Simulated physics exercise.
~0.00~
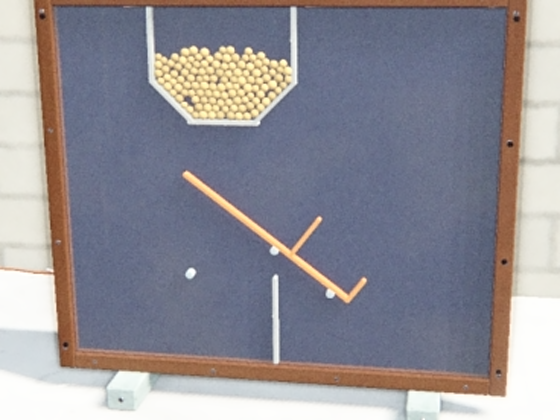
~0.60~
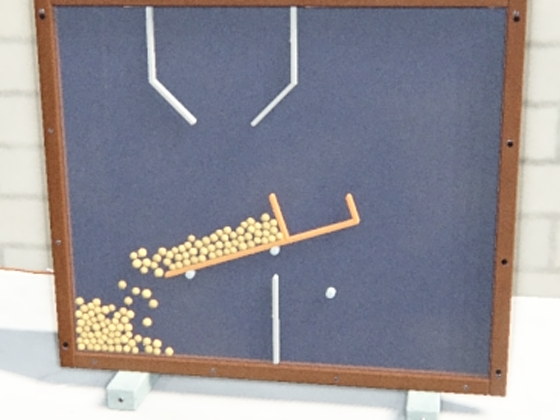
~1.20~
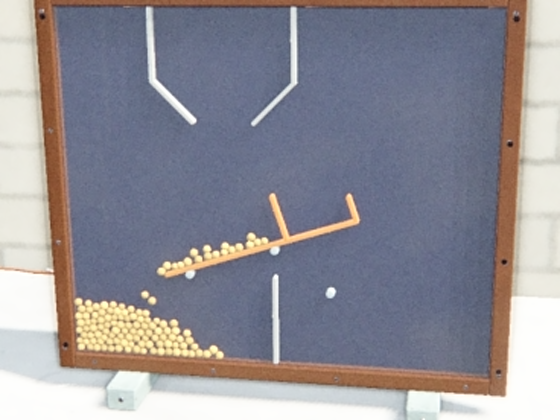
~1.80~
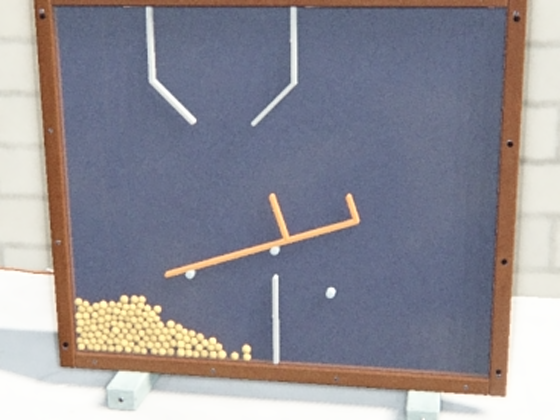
In an upright, clear-faced chute against a pale brick wall, dried chickpeas dropped from the hopper onto an orange seesaw tray, which tipped down to the left, and they rolled off until the tray was empty and all lay heaped in the left bin.
